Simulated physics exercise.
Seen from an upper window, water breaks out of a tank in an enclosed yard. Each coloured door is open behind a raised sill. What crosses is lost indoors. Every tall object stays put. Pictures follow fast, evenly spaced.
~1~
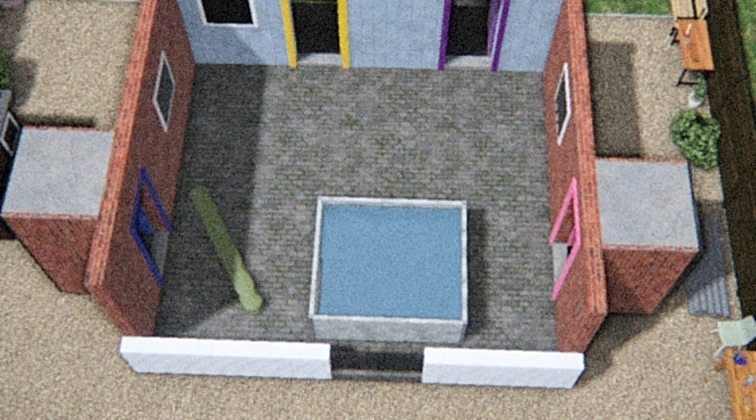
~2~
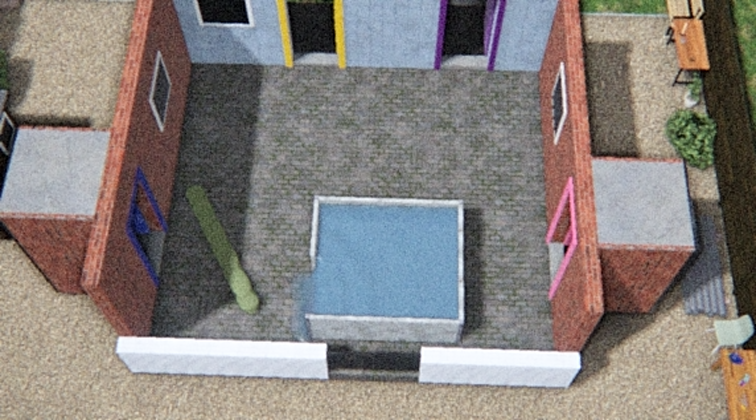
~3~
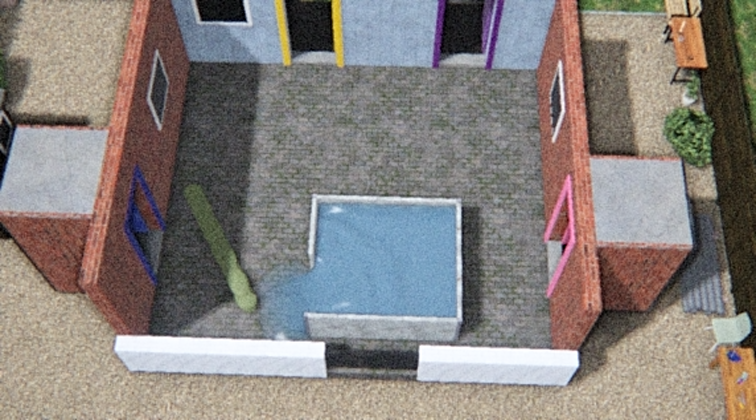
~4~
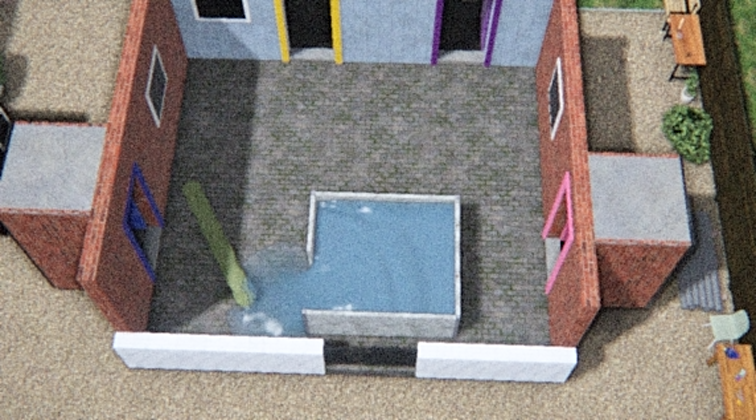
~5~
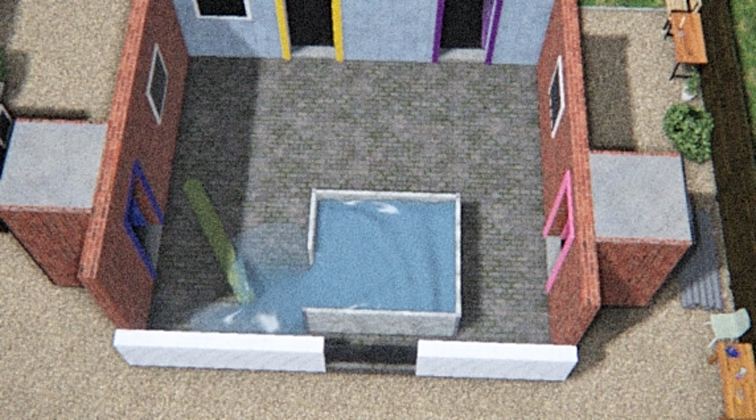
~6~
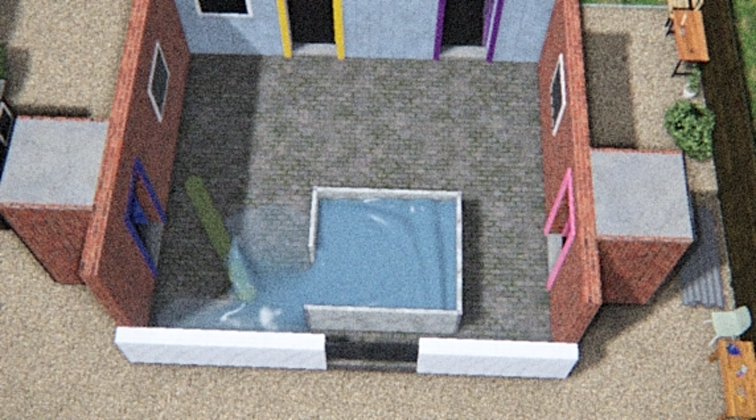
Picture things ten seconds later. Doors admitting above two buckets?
At the end, pink door: Two buckets or fewer. Blue door: Over two buckets. Purple door: Two buckets or fewer. Yellow door: Over two buckets.
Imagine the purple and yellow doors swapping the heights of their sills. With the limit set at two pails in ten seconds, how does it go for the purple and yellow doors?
Purple door stays within, yellow door stays within.
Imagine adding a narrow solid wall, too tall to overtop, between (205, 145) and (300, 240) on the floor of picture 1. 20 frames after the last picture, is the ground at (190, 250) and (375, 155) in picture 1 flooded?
Result, in order: Swamped / bone-dry.
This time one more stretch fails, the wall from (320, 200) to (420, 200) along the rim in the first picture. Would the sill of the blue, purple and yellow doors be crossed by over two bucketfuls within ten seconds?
Lab note: The blue one sits below the threshold; the purple one tops the threshold; the yellow one tops the threshold.
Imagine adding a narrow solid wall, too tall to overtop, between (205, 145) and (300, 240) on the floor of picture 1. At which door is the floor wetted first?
That is the blue-painted one.
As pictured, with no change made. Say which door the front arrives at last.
The pink door.
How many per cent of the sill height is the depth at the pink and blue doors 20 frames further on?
Close to 0 per cent for the first one and close to 210 per cent for the second.
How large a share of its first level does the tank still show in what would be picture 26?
Roughly 42 %.
A moment on, water covers 25 % of the floor; the pink door not reached, the blue door wet at the sill, nothing in, the purple door not reached, the yellow door not reached.
Next, water covers 40 % of the floor; the pink door not reached, the blue door over two buckets in, the purple door not reached, the yellow door not reached.
Then, water covers 50 % of the floor; the pink door not reached, the blue door over two buckets in, the purple door not reached, the yellow door wet at the sill, nothing in.
Later, water covers 85 % of the floor; the pink door not reached, the blue door far over two buckets in, the purple door wet at the sill, nothing in, the yellow door over two buckets in.
In the end, water covers 95 % of the floor; the pink door wet at the sill, nothing in, the blue door far over two buckets in, the purple door wet at the sill, nothing in, the yellow door over two buckets in.
